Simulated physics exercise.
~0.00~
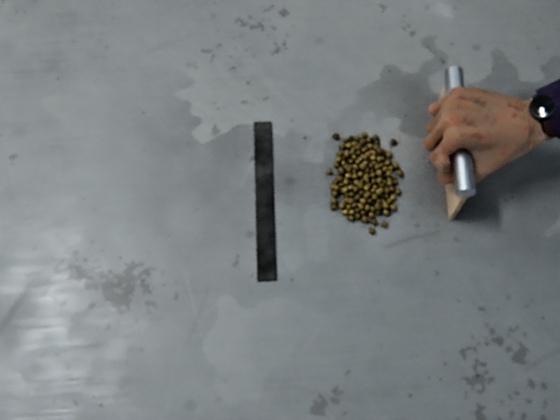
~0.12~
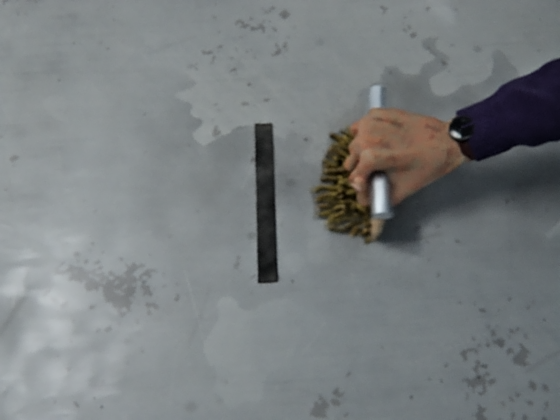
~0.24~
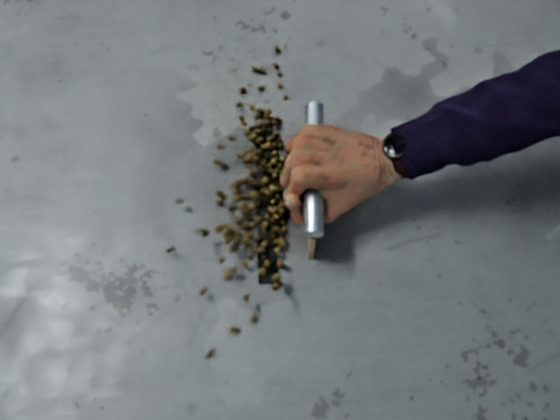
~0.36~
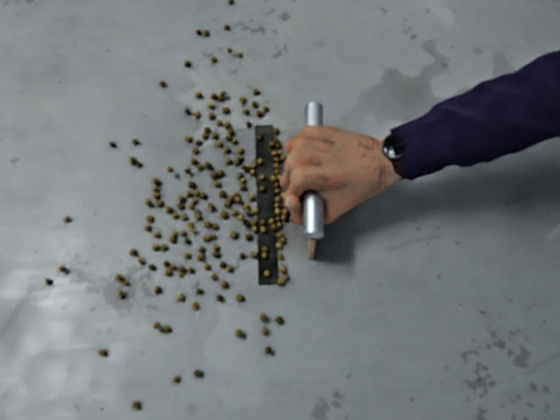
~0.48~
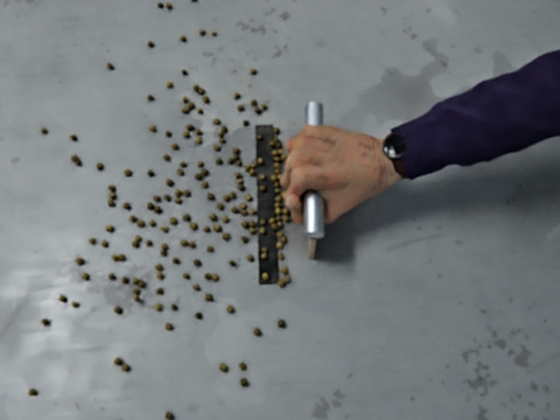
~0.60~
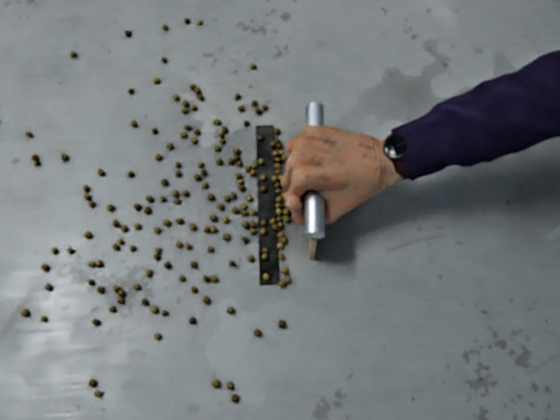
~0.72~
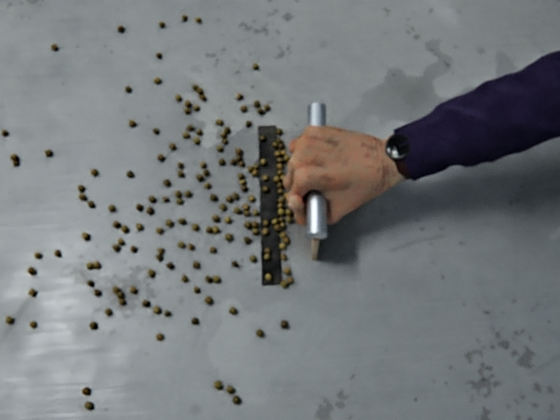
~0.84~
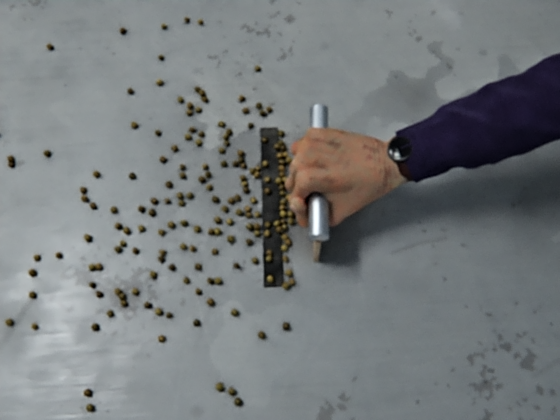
A hand gripping a metal-handled scraper swept left into a pile of small brownish lentils and stopped just short of a dark strip, sending many scattering across the grey surface beyond it, while others came to rest against and on the strip.
